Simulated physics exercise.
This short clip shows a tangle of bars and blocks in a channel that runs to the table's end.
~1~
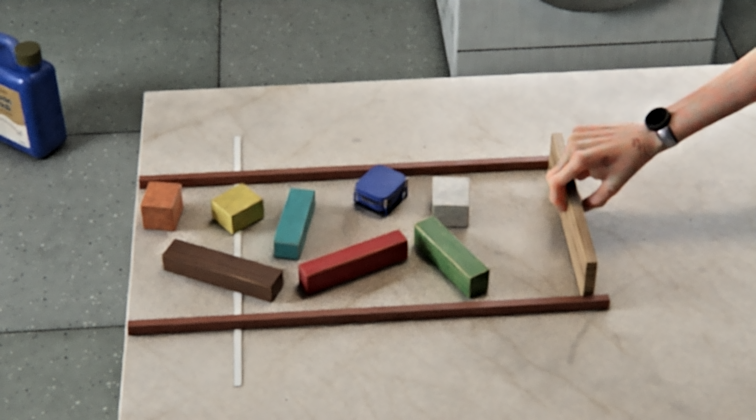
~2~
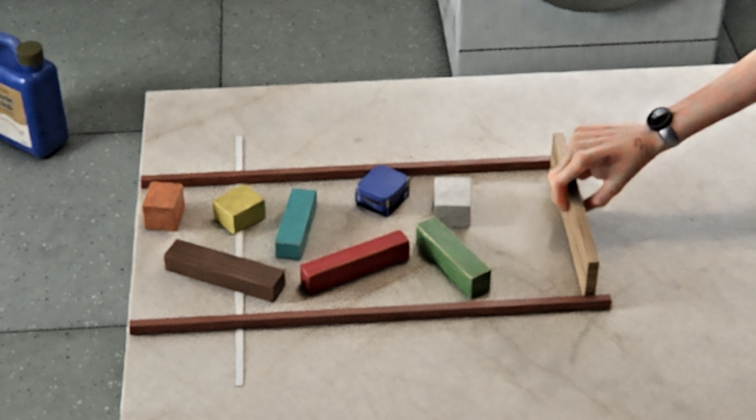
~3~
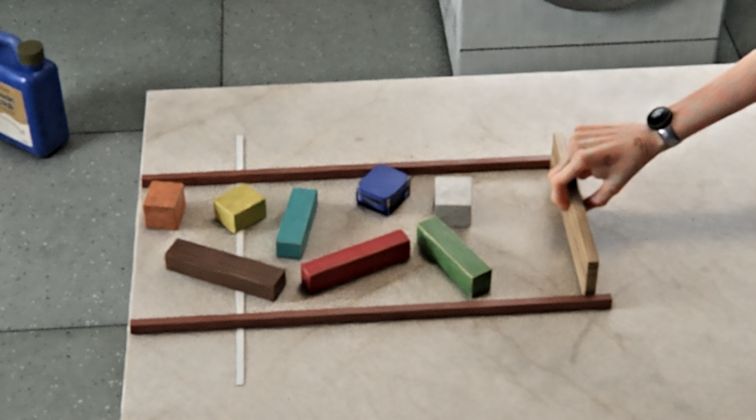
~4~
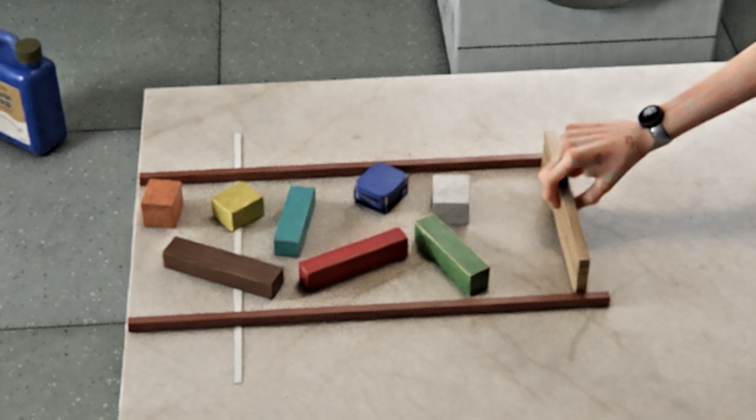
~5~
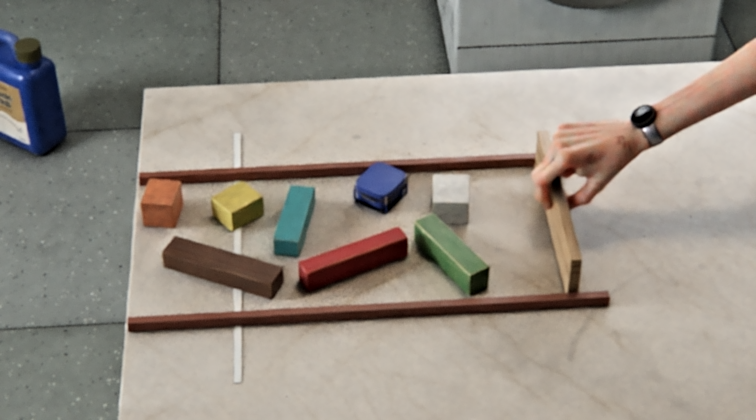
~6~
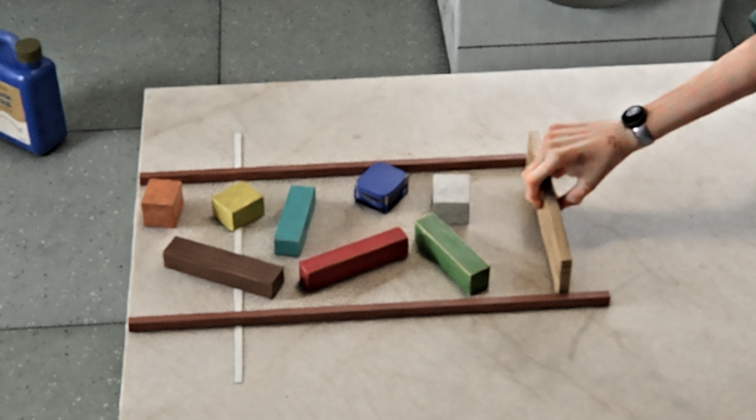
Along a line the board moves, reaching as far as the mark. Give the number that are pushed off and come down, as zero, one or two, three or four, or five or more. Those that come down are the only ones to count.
One or two come down.
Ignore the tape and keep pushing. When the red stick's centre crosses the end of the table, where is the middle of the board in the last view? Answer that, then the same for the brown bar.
The middle is at (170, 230) when it's the red stick, and at (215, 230) when it's the brown bar.
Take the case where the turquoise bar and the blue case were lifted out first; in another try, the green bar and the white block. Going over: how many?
First try 0, second try 1.
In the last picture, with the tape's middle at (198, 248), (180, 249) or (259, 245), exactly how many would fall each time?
Respectively 3, 4 and 1.
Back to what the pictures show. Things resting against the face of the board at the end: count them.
It touches 3.
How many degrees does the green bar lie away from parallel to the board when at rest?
Roughly 0 degrees.
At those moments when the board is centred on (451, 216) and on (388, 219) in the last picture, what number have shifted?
2 and 4.
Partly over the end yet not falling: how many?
Count: 2.
A little later, none off yet; orange block at rest near (163, 204); brown bar at rest near (223, 267); yellow block at rest near (238, 206).
Next, none off yet; orange block at rest near (163, 204); brown bar at rest near (222, 266); yellow block at rest near (238, 206).
Later still, none off yet; orange block shifted a little near (147, 202); brown bar shifted a little near (180, 265); yellow block shifted about its own width near (187, 206).
When it is over, the number that fall off is one or two; down, orange block.
